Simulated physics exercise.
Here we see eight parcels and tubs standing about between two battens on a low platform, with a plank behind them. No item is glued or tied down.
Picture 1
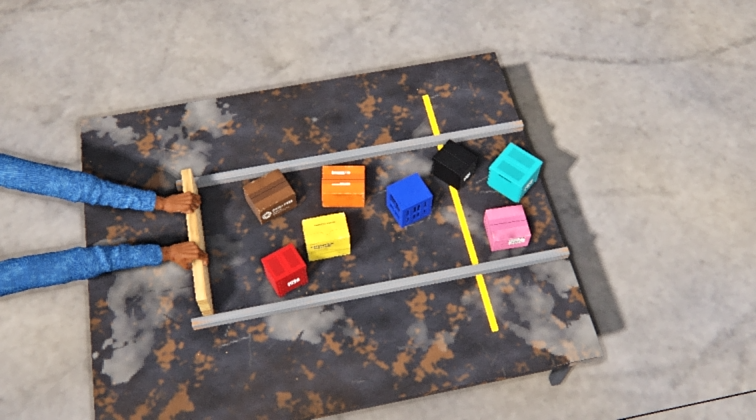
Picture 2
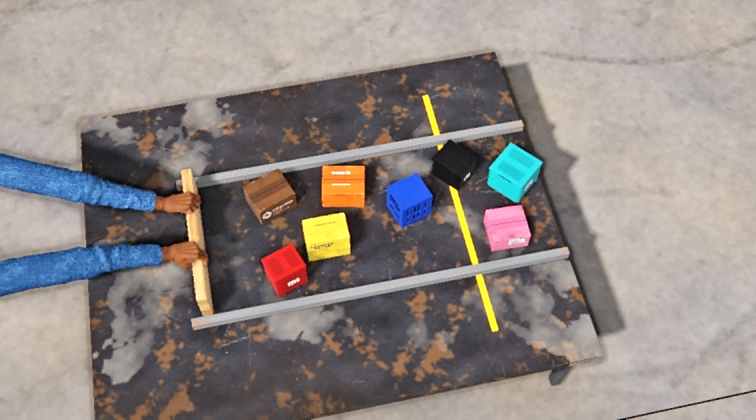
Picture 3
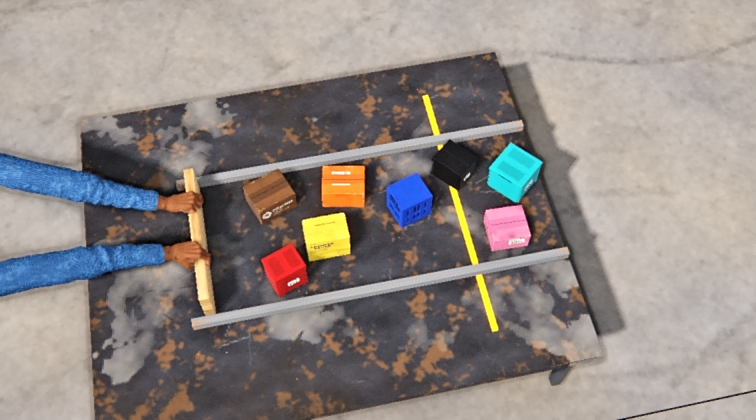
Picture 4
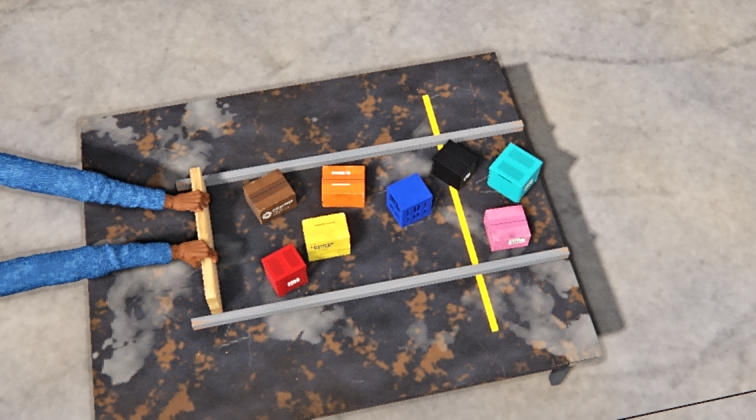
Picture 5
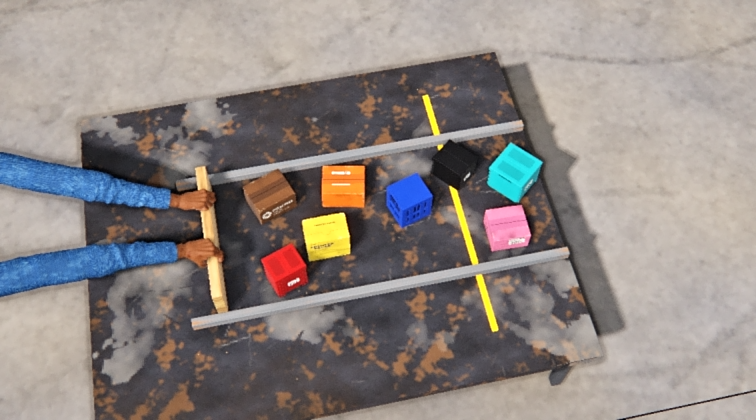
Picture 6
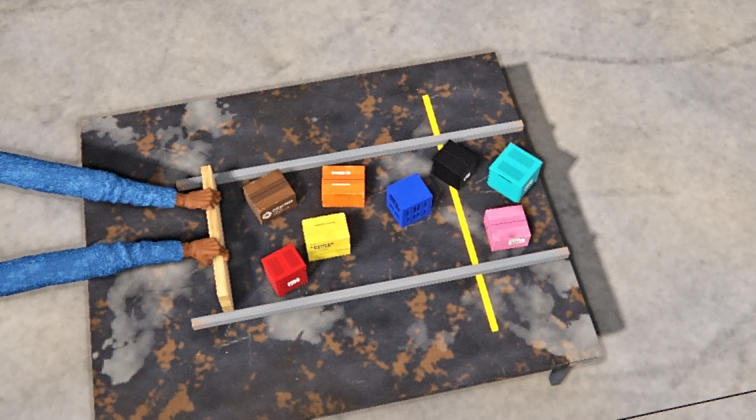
The clip opens on eight coloured boxes scattered between two grey rails on a dark, rust-patched platform, with two blue-sleeved arms holding a wooden plank at the left. The hands then push the plank slowly a short way right, toward the brown and red boxes, while every box stays still.
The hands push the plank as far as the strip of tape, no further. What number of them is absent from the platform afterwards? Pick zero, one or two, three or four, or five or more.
One or two of them.
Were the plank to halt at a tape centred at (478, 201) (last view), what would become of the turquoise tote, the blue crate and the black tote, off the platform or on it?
The turquoise tote goes down, while the blue crate keeps its spot and the black tote goes down.
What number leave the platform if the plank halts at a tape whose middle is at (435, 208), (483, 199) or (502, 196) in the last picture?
Those tries give 0, 2 and 5.
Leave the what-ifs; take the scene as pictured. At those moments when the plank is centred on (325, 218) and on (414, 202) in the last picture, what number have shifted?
4 at one spot and 7 at the other.
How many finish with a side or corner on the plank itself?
The figure is 3.
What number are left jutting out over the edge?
That adds up to 0.
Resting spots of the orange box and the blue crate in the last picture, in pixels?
Final centres, in order: Near (505, 151), near (506, 183).
A little later, none off yet; turquoise tote at rest near (514, 174); pink parcel at rest near (507, 228); black tote at rest near (454, 166).
When it is over, the number that fall off is one or two; down, black tote and turquoise tote.
